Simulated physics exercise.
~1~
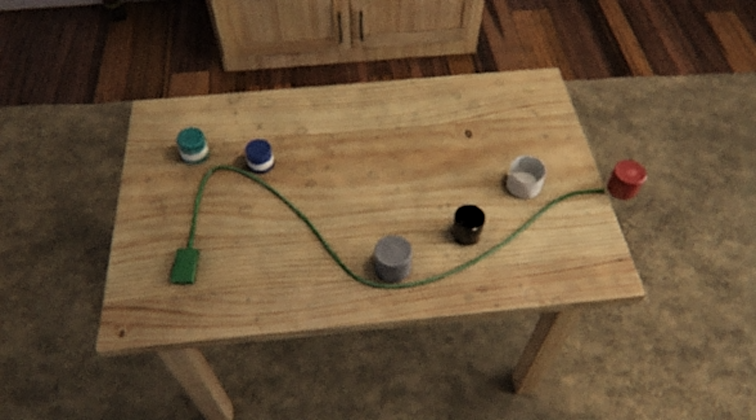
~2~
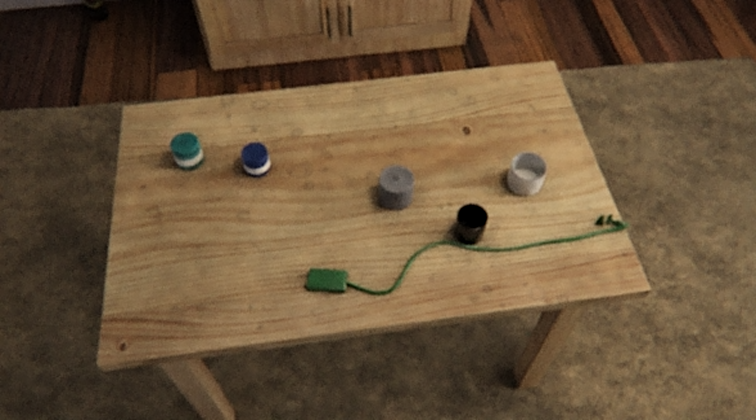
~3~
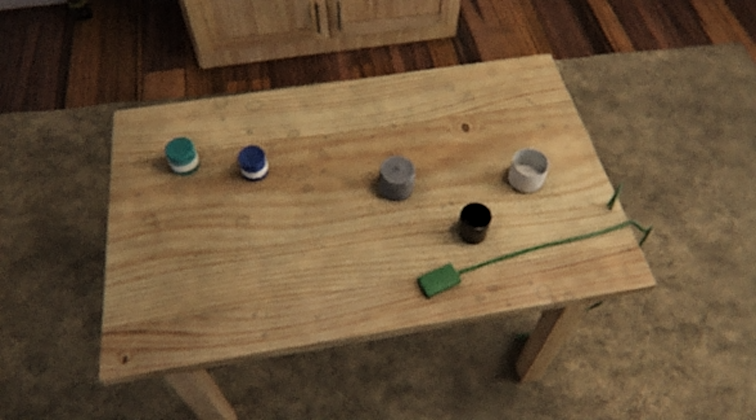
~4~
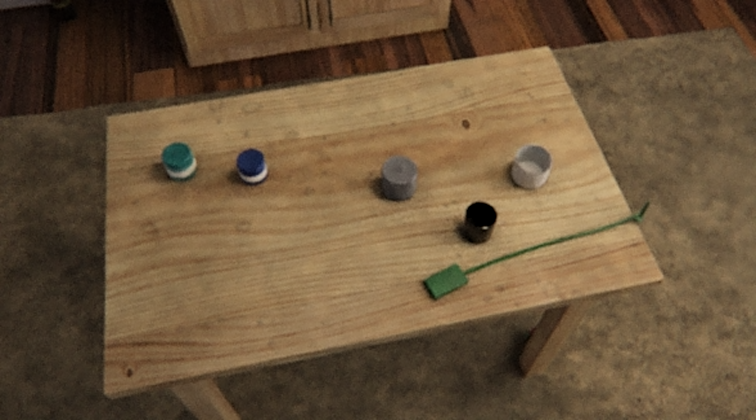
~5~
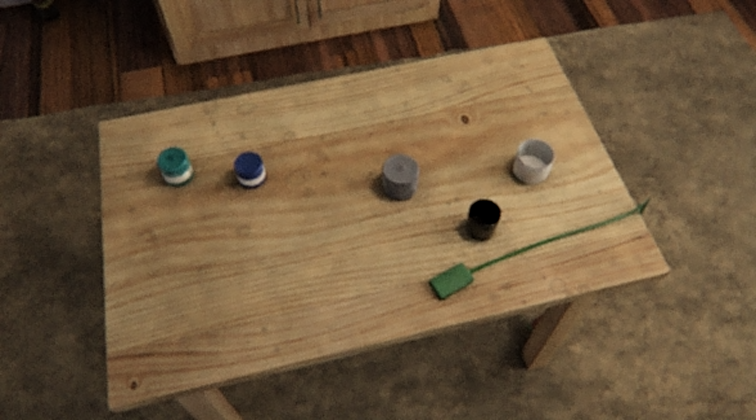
At first, a green box lies near the left side of a wooden table, tied by a long, curving green cable to a red object just past the right edge, with a grey tub resting beside the cable. The red object drops out of sight, and the cable is drawn rightward over the edge. The box slides right and toward the near side, while the grey tub shifts away from it. The box travels farther right as the cable straightens, then nearly stops. It ends still on the table below the black mug, the other containers standing in place.
